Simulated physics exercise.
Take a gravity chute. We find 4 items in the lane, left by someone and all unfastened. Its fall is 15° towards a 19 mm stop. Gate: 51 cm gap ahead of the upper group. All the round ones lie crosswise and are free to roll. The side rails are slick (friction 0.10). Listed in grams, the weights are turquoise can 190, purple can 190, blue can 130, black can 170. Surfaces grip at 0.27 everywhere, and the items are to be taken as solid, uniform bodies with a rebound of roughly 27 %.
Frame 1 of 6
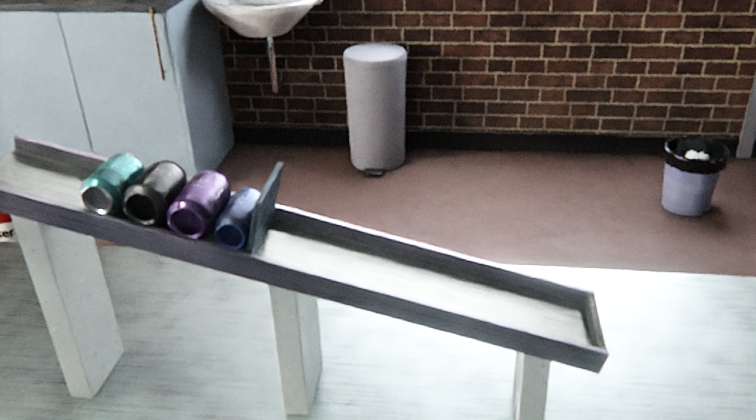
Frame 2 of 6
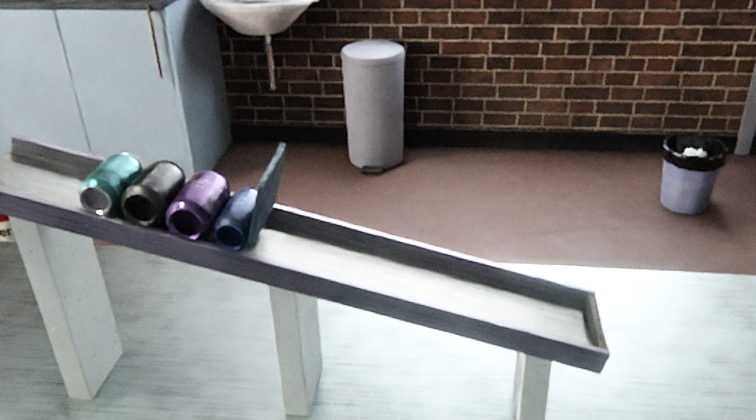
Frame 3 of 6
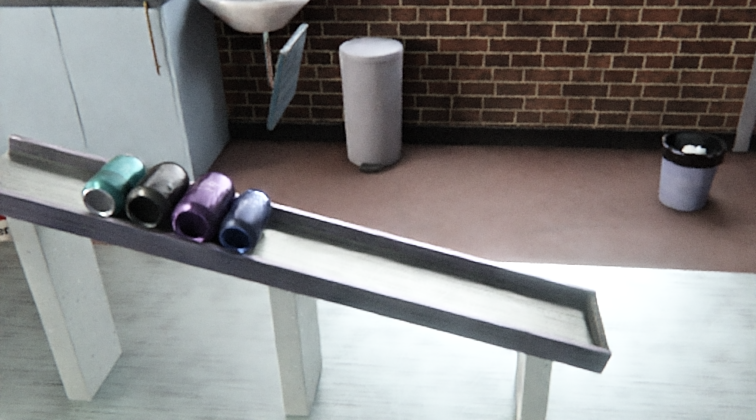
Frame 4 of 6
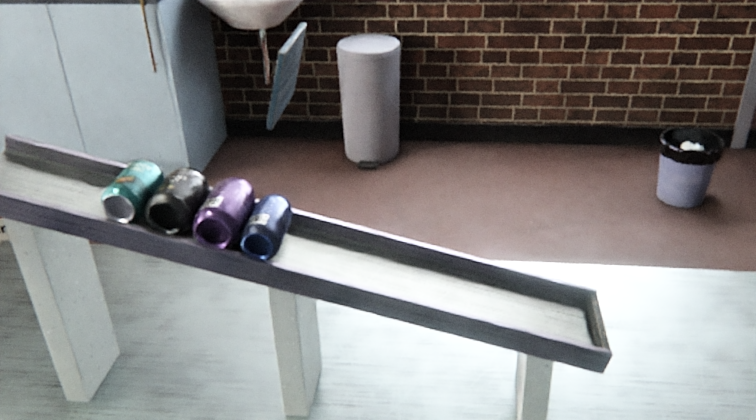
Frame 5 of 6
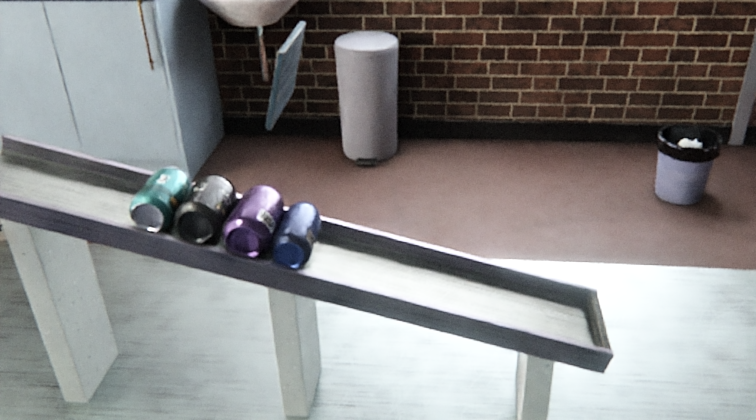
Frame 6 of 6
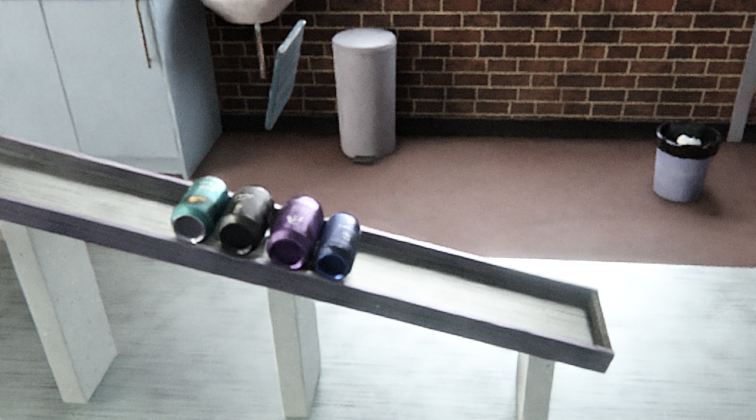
Four coloured cans resting against a gate on a sloping chute, then rolling down together to the right once it lifts away.
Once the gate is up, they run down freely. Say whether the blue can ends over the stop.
Observed: Blue can passes the stop.
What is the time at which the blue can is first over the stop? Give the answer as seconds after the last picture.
0.4 s or so.
Then, 0.30 s after the last picture, leader 8 cm from the stop; blue can near (526, 295).
Then, 0.60 s after the last picture, purple can and blue can now over the stop.
At rest, over the stop, purple can and blue can; the other 2 in the lane.
